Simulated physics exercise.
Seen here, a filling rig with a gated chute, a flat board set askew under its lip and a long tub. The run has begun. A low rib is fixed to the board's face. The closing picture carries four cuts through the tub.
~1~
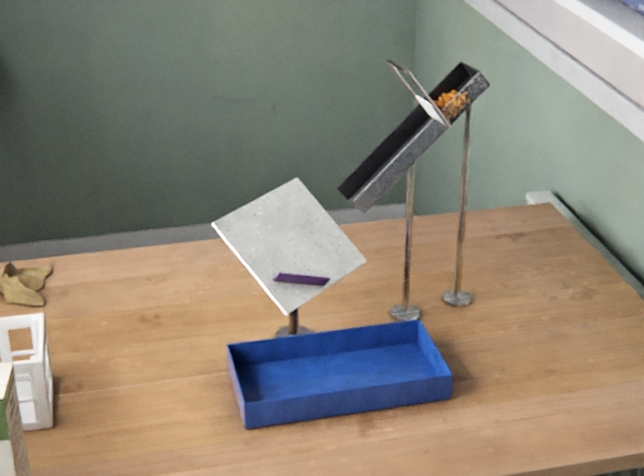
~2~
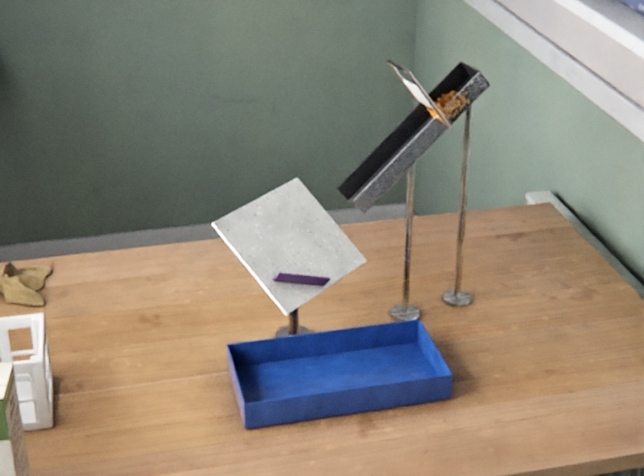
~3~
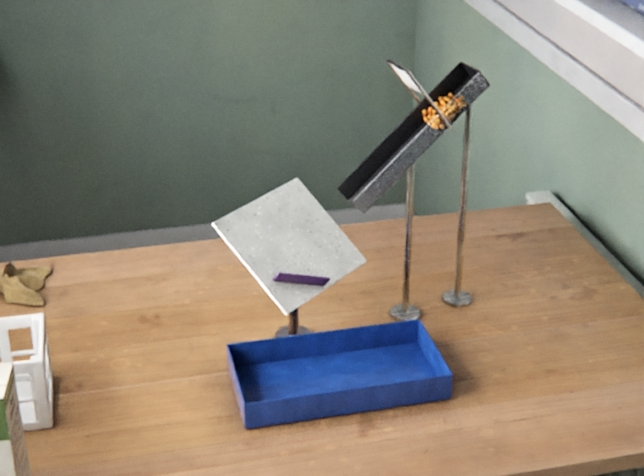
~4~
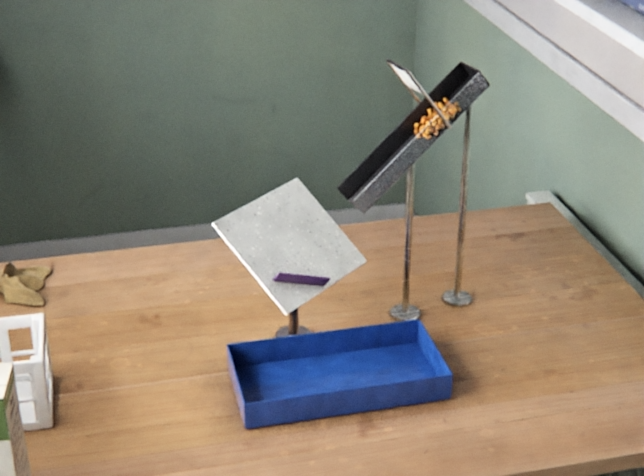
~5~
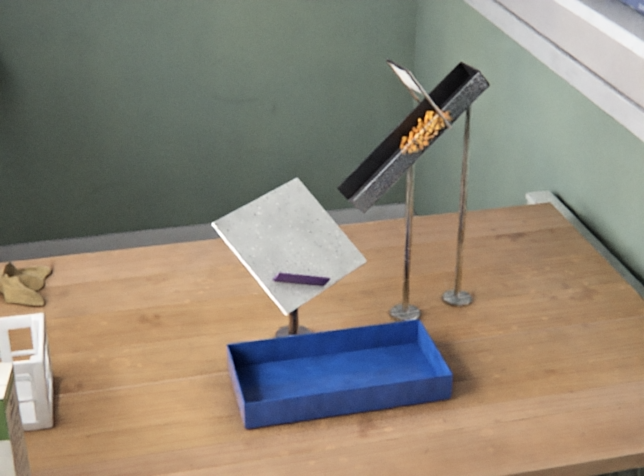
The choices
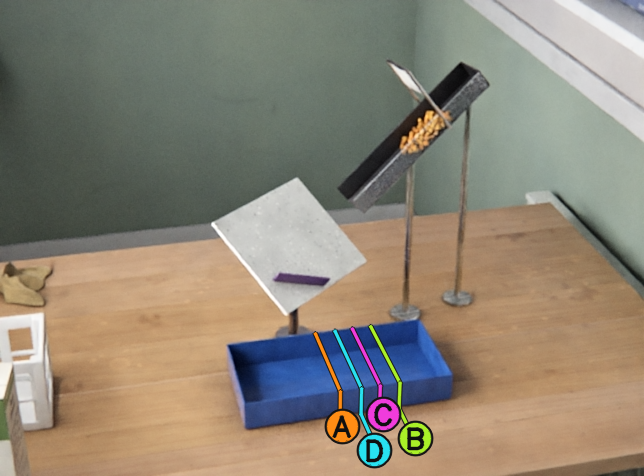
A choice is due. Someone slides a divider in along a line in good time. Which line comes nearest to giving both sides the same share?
C works best here.
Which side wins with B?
Left.
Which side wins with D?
More lands on the right.
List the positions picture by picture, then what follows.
Load behind the gate at (449, 104), roasted chickpeas; lip of the chute at (356, 207), sloping fairly steeply, in the first frame.
Middle of the board at (293, 242), tilted fairly steeply; middle of its low edge at (329, 286); of its high edge at (257, 199), in the second frame.
Front corners of the tub at (245, 404) and (452, 374), empty; front of the load at (430, 122), in the third frame.
Middle of the load at (438, 117); its front at (419, 136), about a quarter of the way to the lip; rib from (279, 273) to (330, 279), in the fourth frame.
Middle of the load at (426, 132); its front at (404, 151), about a third of the way to the lip, in the fifth frame.
On the marked copy, line A crosses the front rim at (340, 390); line B crosses the front rim at (399, 382); line C crosses the front rim at (379, 385); line D crosses the front rim at (361, 387).
Choosing A, of what is caught, none on the left of the divider, all on the right.
Choosing B, of what is caught, nearly all on the left of the divider, a stray few on the right.
Choosing C, of what is caught, about half on the left of the divider, about half on the right.
Choosing D, of what is caught, none on the left of the divider, all on the right.
